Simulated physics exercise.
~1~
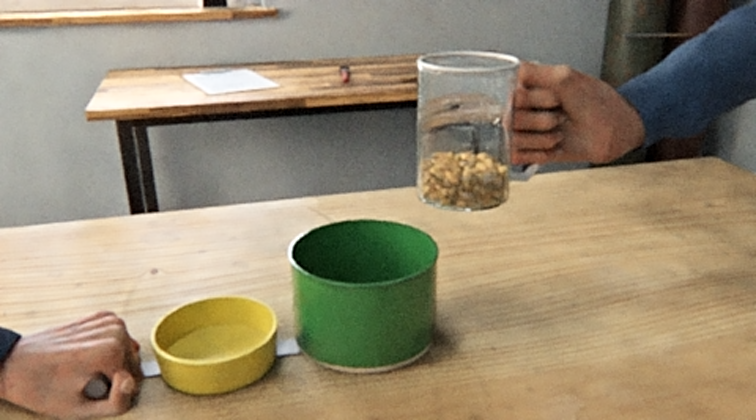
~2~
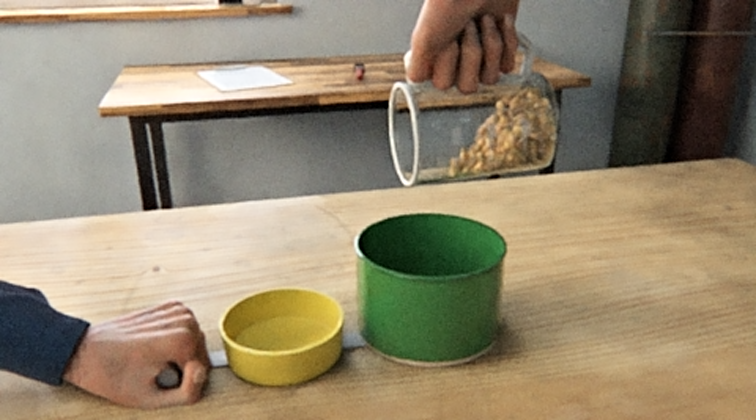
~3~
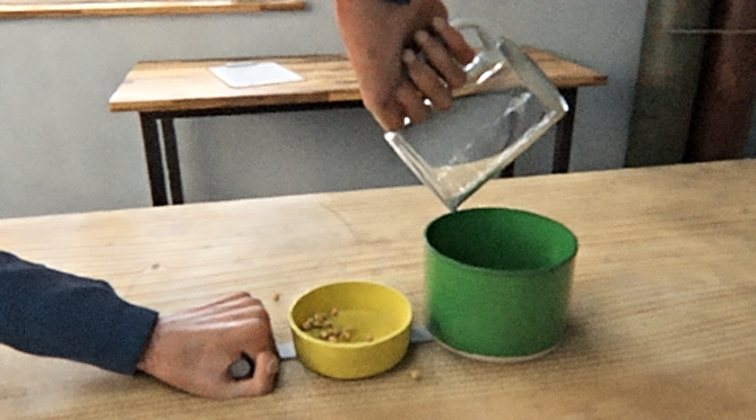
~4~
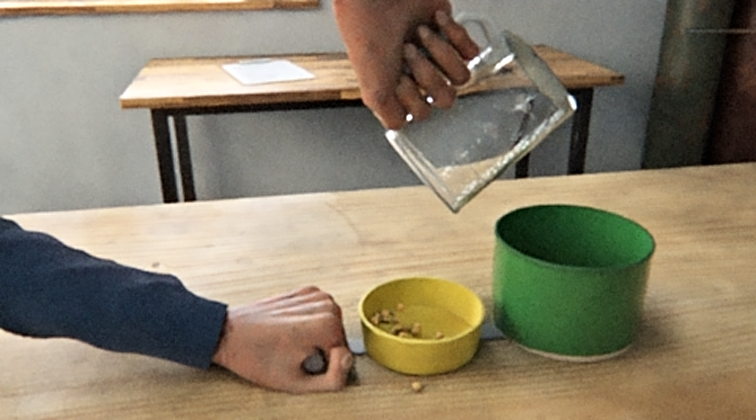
A hand tips chickpeas from a glass jug into a green pot and yellow dish sliding right.
